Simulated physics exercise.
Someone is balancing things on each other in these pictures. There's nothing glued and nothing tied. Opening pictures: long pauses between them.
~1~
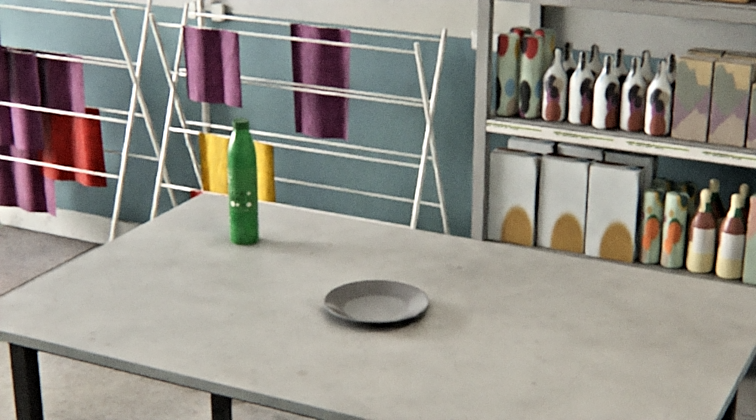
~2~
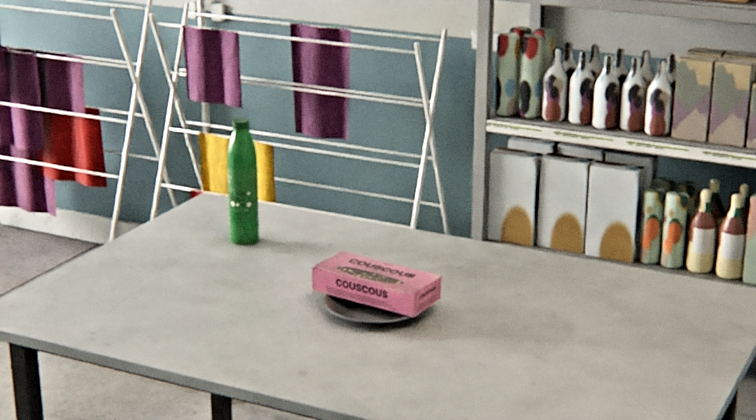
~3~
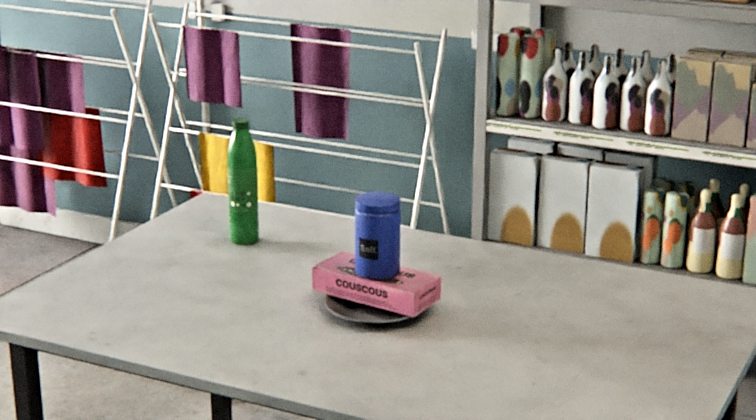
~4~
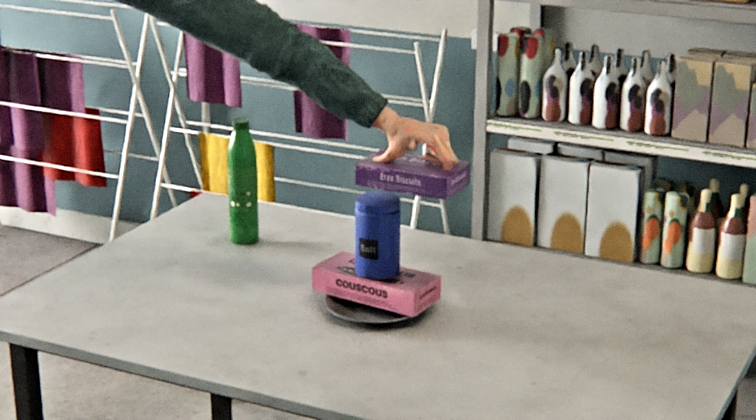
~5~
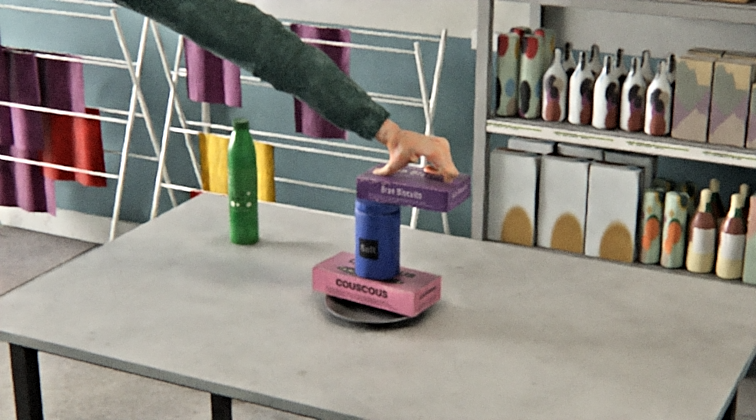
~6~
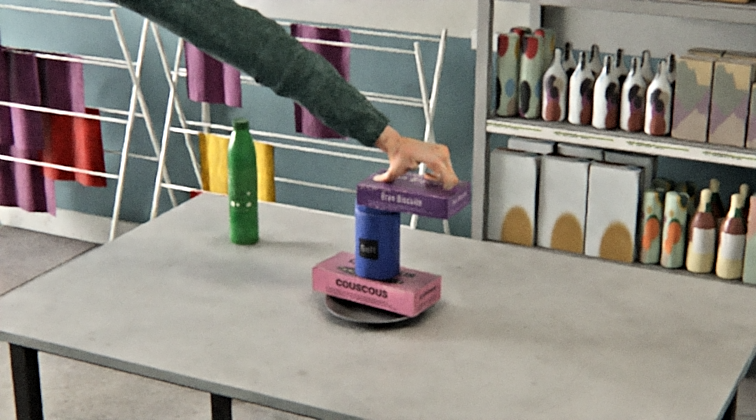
A hand lowers a purple packet onto a blue container stacked on a pink couscous box.
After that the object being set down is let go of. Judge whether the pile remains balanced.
Most likely the pile cannot bear the load.
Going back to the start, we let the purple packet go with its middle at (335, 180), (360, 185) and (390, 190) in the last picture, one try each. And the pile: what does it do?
Lab note - case 1: Collapse; case 2: No collapse; case 3: No collapse.
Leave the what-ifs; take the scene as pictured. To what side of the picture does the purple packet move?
As we see it, to our right.
Then, 0.40 s past the last view, purple packet now fallen.
Then, 0.60 s past the last view, things are still on the move.
Finally, fallen, purple packet; the other 4 still in place. Final places as the last picture's camera would see them, purple packet near (448, 351). The pile loses its balance.
